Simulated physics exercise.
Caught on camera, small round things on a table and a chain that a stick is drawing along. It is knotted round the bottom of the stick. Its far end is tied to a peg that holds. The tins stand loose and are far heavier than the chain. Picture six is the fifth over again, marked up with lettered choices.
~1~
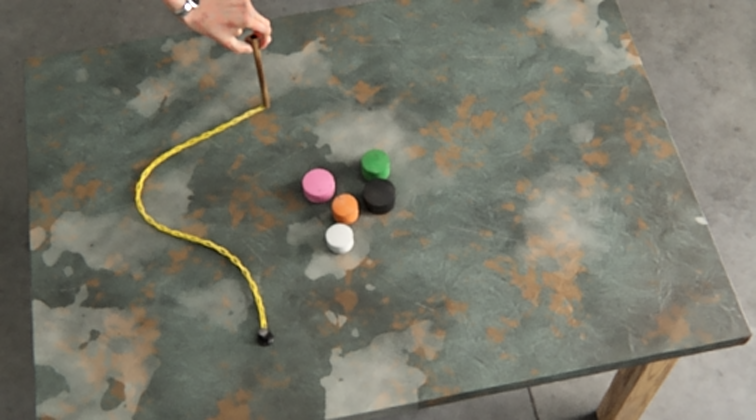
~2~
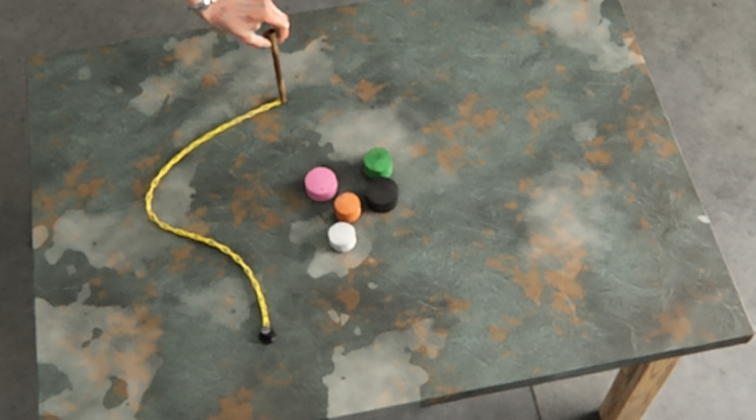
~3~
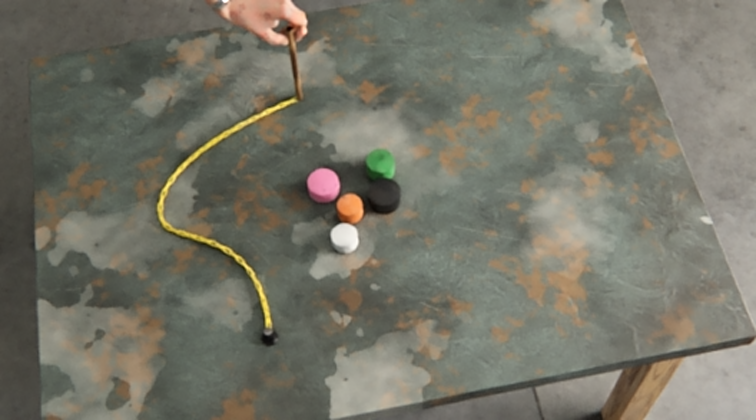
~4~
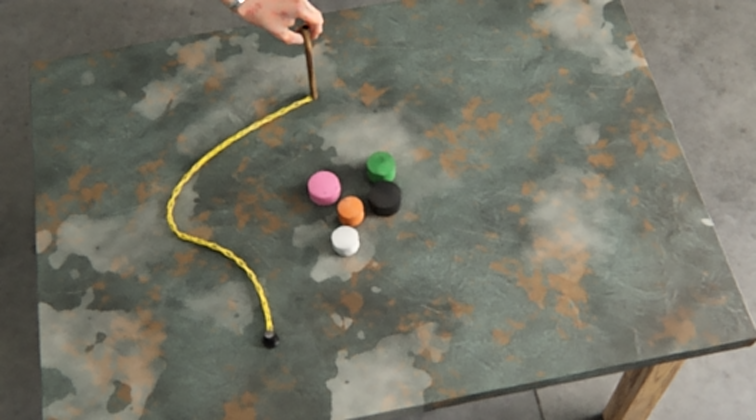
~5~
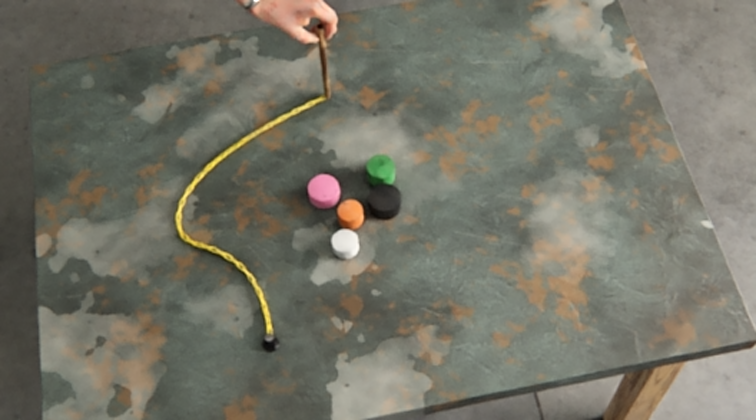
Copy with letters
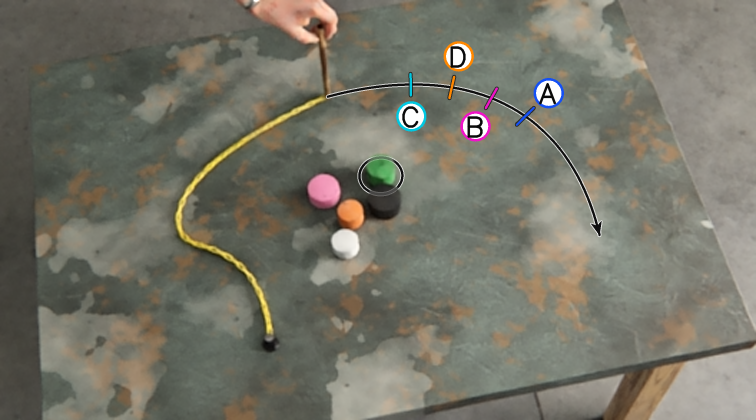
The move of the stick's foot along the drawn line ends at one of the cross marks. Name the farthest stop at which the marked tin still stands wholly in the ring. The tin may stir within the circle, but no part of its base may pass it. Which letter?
It should halt at A.
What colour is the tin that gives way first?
The pink one.
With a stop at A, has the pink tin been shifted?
By then, yes.
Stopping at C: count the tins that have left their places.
By then, none.
On the copy, A at (525, 116); B at (491, 98); C at (411, 85); D at (452, 87); the ring at (381, 176); the route from (328, 97) via (504, 104) to (600, 235).
On A. First, foot of the stick (398, 86); green tin (381, 171).
Then, foot of the stick (470, 92); green tin (381, 171).
Finally, foot of the stick (525, 117); orange tin (356, 221); pink tin (343, 200); green tin (381, 171); the green tin is still in its ring.
By contrast, B is safe but short; C is safe but short; D is safe but short.
